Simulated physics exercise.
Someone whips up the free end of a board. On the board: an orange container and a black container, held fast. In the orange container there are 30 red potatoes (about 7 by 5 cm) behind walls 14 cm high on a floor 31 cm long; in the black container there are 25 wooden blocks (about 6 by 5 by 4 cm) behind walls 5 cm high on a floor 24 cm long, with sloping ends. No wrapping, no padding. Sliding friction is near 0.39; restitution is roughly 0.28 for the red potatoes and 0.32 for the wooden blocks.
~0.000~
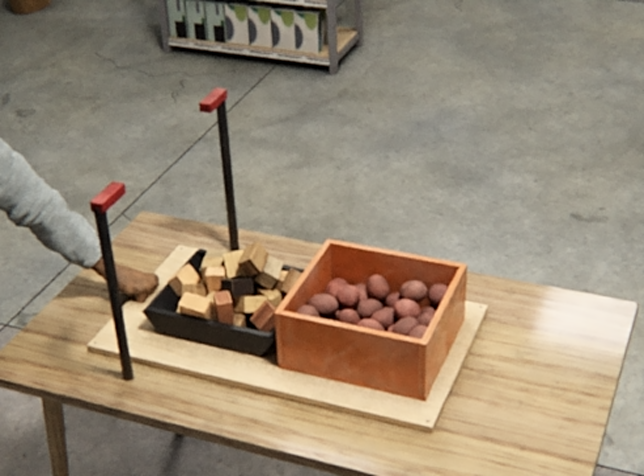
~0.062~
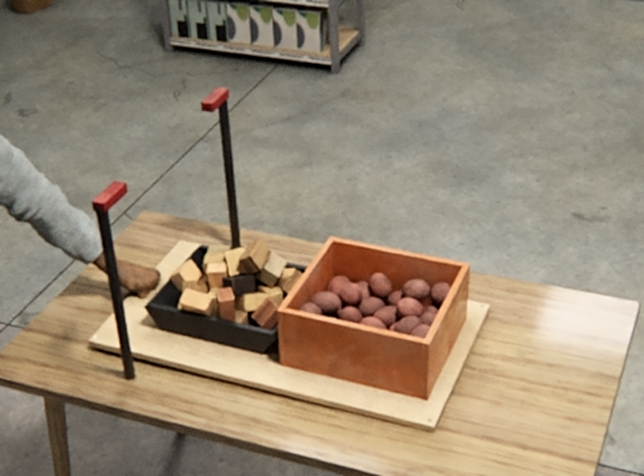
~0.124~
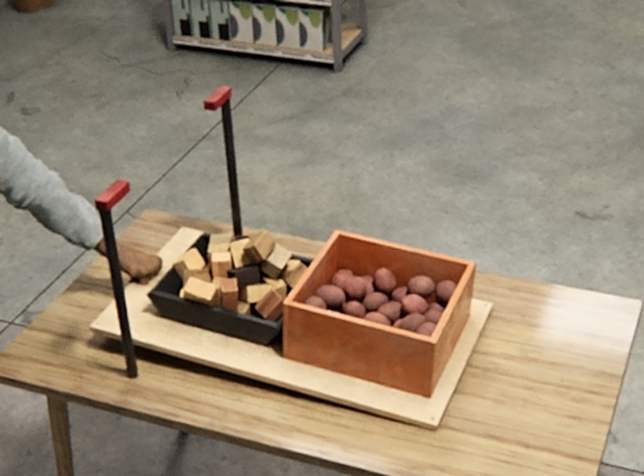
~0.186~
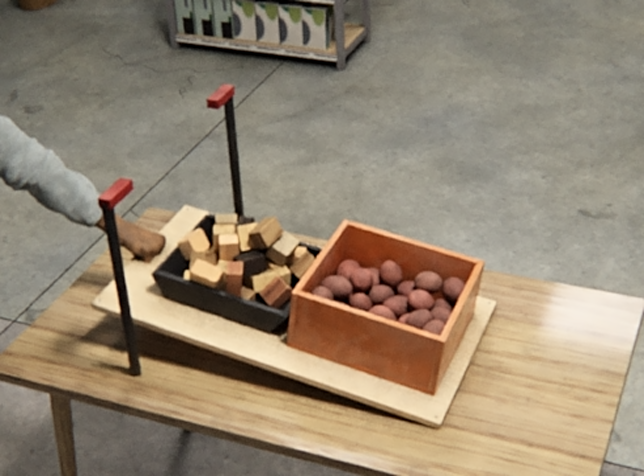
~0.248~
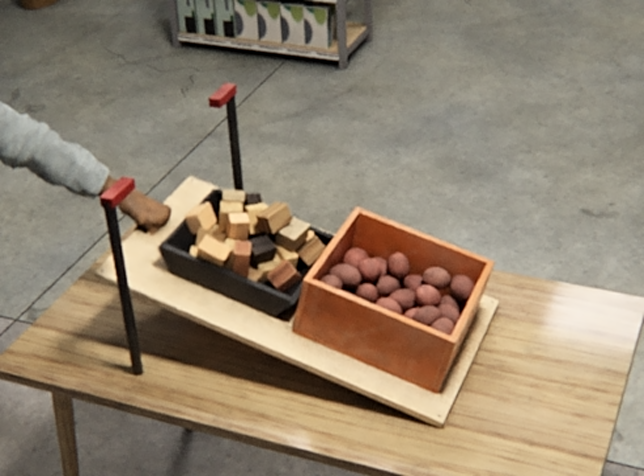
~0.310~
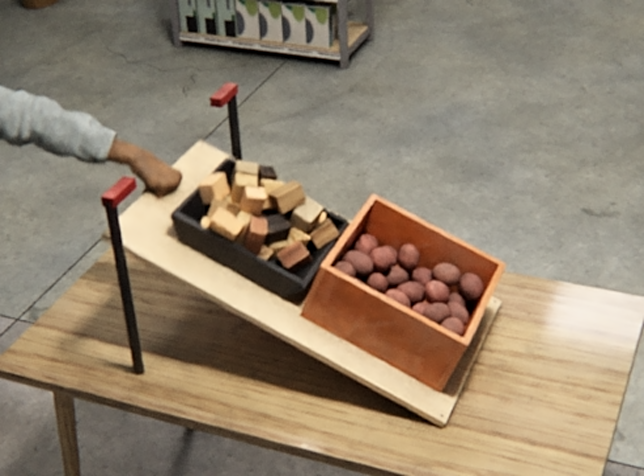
A hand lifting the left end of a board on a wooden table, tilting a black container of wooden blocks and an orange box of red potatoes.
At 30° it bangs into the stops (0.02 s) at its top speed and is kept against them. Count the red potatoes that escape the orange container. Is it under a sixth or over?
The orange container loses under a sixth of its red potatoes.
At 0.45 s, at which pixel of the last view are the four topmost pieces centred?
At about (294, 128).
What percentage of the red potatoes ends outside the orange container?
Near 0 in a hundred.
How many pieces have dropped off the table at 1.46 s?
About 4.
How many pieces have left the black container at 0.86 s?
About: Black container 16.
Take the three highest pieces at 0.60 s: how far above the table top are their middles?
Roughly 48 cm.
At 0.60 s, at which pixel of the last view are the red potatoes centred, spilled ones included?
At about (426, 298).
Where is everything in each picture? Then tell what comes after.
In the first picture (each is followed by its nearest rim corner in this view; the camera pans a little), orange container, (421, 341); black container, (270, 335); 0° from level; none out.
In the second picture, orange container, (424, 341); black container, (273, 333); 1° from level.
In the third picture, orange container, (430, 339); black container, (277, 325); 3° from level.
In the fourth picture, orange container, (439, 338); black container, (283, 313); 8° from level.
In the fifth picture, orange container, (450, 338); black container, (290, 299); 14° from level.
In the sixth picture, orange container, (463, 340); black container, (302, 282); 22° from level; none out.
After 0.35 s, the board meets the red stops.
After 0.45 s, tilt 30°; orange container 30 in, 0 out and black container 25 in, 0 out.
After 0.60 s, tilt 30°; orange container 30 in, 0 out and black container 20 in, 5 out.
After 0.86 s, tilt 30°; orange container 30 in, 0 out and black container 9 in, 16 out.
Final count (at 1.46 s), orange container 30 in, 0 out and black container 9 in, 16 out. Asked share, 0 of 30, 0 per cent.
